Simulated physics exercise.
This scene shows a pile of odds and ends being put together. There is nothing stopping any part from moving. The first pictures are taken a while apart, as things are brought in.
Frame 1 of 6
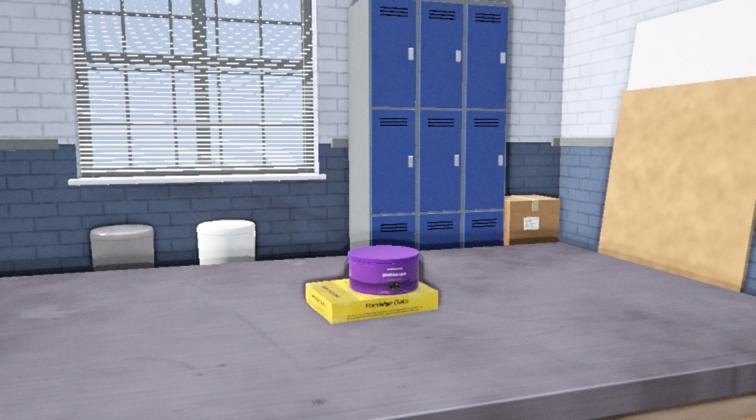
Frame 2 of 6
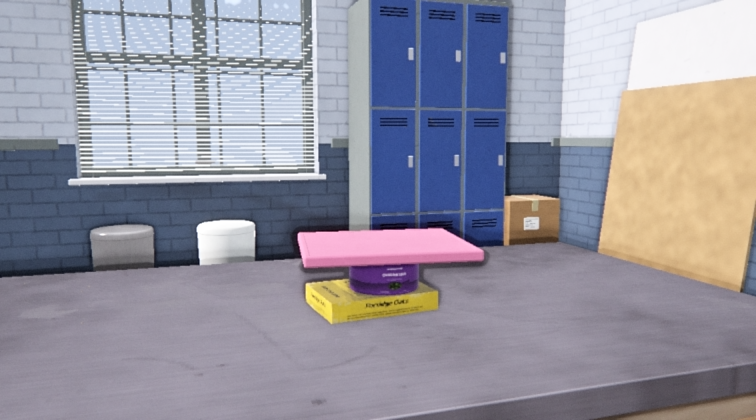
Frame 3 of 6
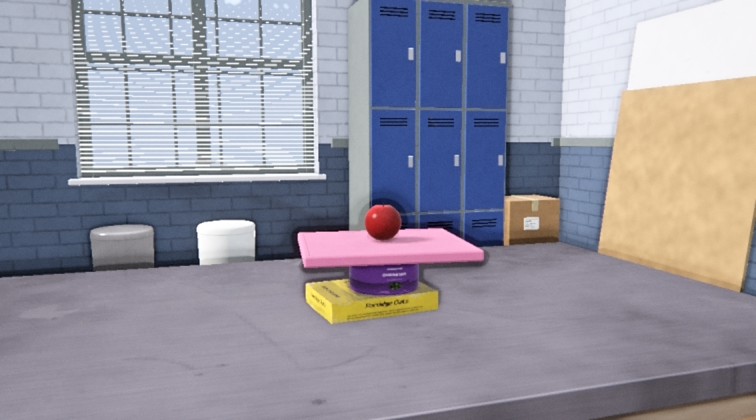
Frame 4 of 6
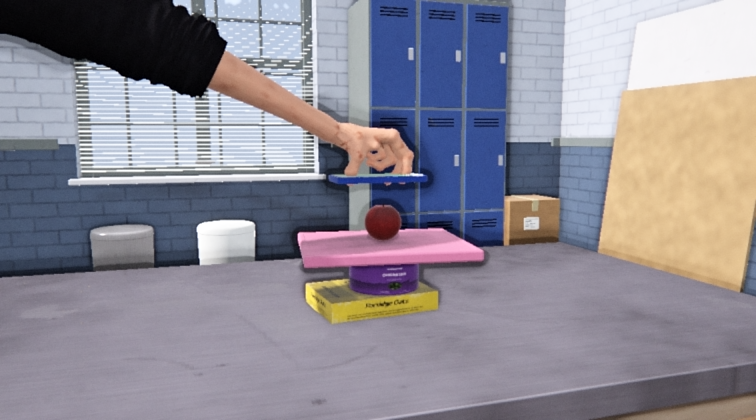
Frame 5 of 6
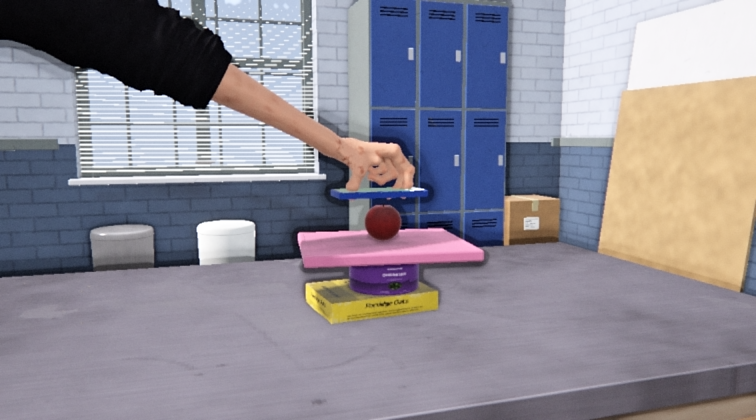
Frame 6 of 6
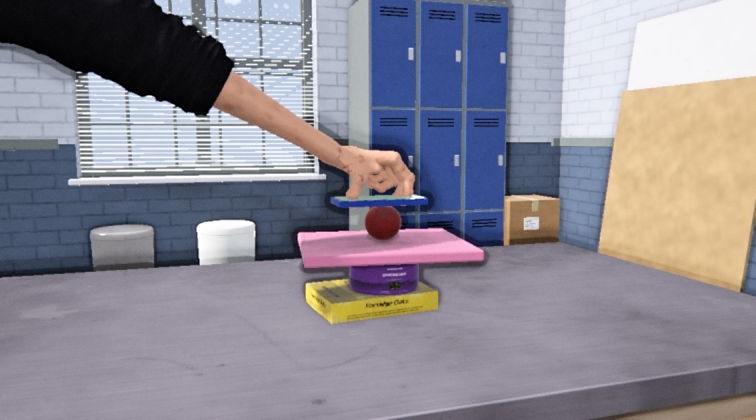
The footage shows a purple tin on a yellow box, then a pink tray and a red apple appearing on top in turn, before a hand reaches in from the left and lowers a blue phone onto the apple.
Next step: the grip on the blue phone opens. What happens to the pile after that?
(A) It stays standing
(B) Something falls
B.
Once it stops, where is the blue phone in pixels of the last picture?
In the final view it sits at roughly (282, 274).
Then, 0.40 s on from there, blue phone turned 37° from how it was put near (366, 208).
Then, 0.70 s on from there, blue phone now fallen.
Then, 1.10 s on from there, things are still on the move.
Then, 1.50 s on from there, nothing new.
In the end, fallen, blue phone; the other 4 unmoved. At the end, from the last picture's camera, blue phone near (282, 275). The pile loses its balance.
